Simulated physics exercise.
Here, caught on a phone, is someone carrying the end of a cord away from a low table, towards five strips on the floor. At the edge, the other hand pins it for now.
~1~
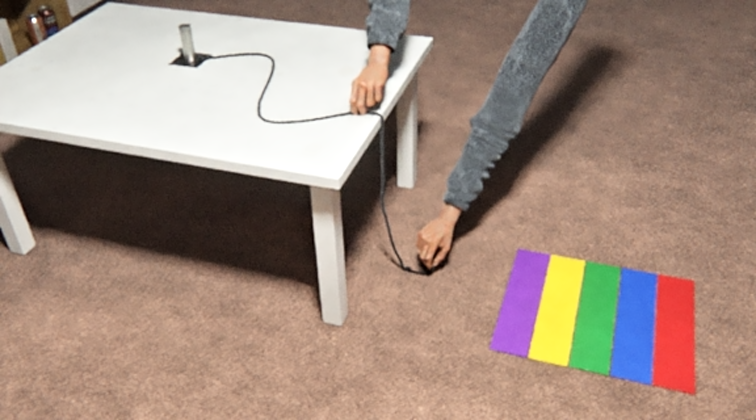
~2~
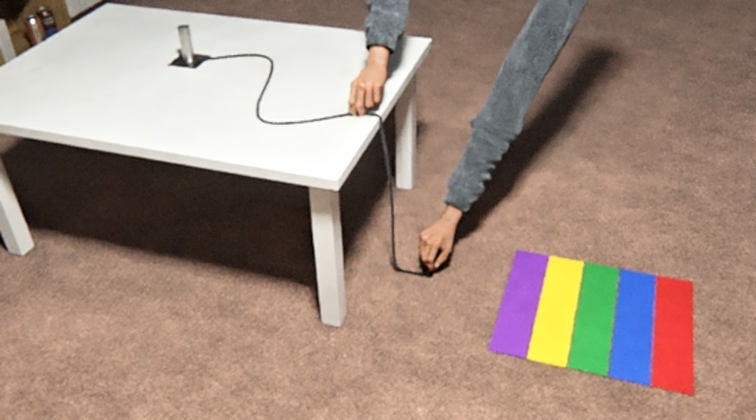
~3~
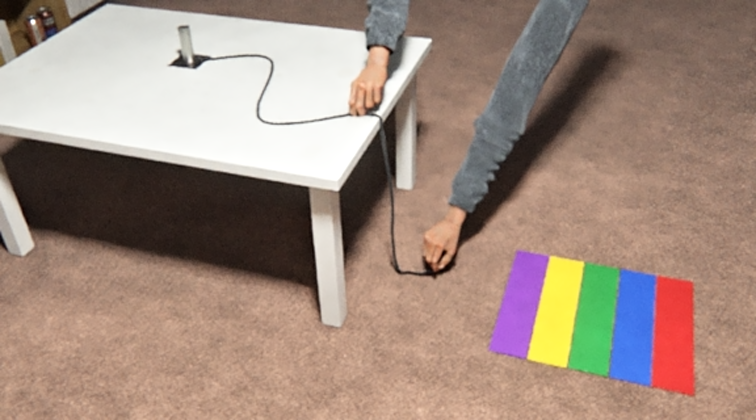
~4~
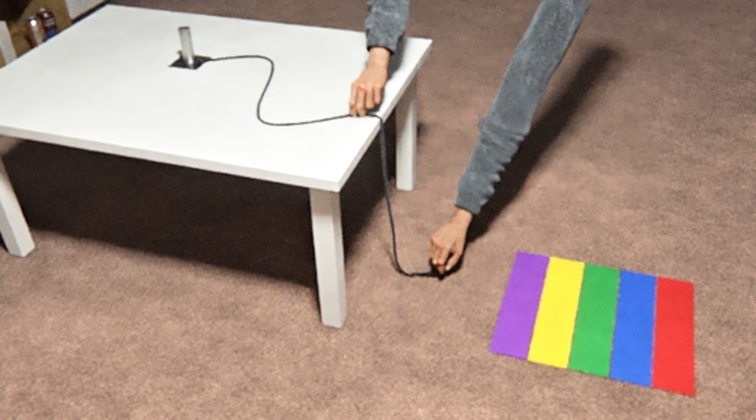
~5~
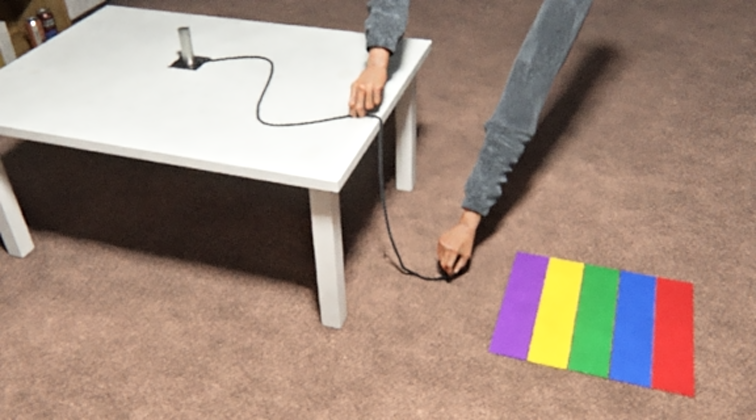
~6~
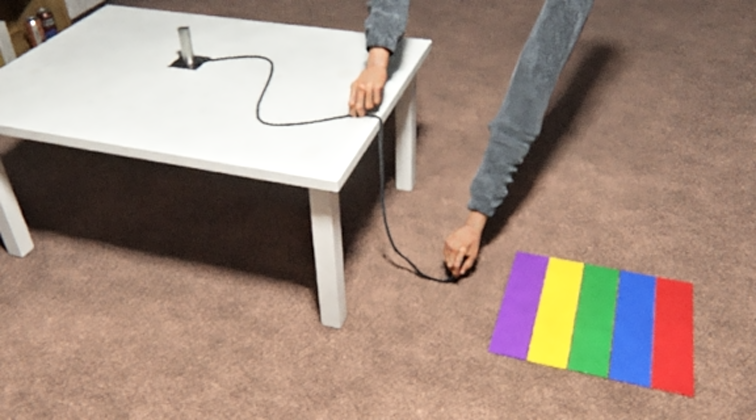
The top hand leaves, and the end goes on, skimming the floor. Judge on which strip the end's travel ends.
Its travel ends on the red strip.
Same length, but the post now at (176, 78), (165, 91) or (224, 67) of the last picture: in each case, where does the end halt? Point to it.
Try by try, around (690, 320), (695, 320) and (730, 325).
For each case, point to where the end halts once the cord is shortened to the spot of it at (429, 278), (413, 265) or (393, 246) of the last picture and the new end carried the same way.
Taking the tries in order gives (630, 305), (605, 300) and (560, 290).
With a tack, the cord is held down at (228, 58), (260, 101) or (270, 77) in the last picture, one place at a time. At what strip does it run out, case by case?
First try red, second try green, third try blue.
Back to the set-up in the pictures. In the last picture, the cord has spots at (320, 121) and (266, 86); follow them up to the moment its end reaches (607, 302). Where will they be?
The first lands at (394, 153), while the second lands at (305, 94).
Early on, end near (607, 302); over green.
Midway, end near (652, 310); over blue.
At the end of the slack, end near (680, 316); over red. It gets as far as the red strip.
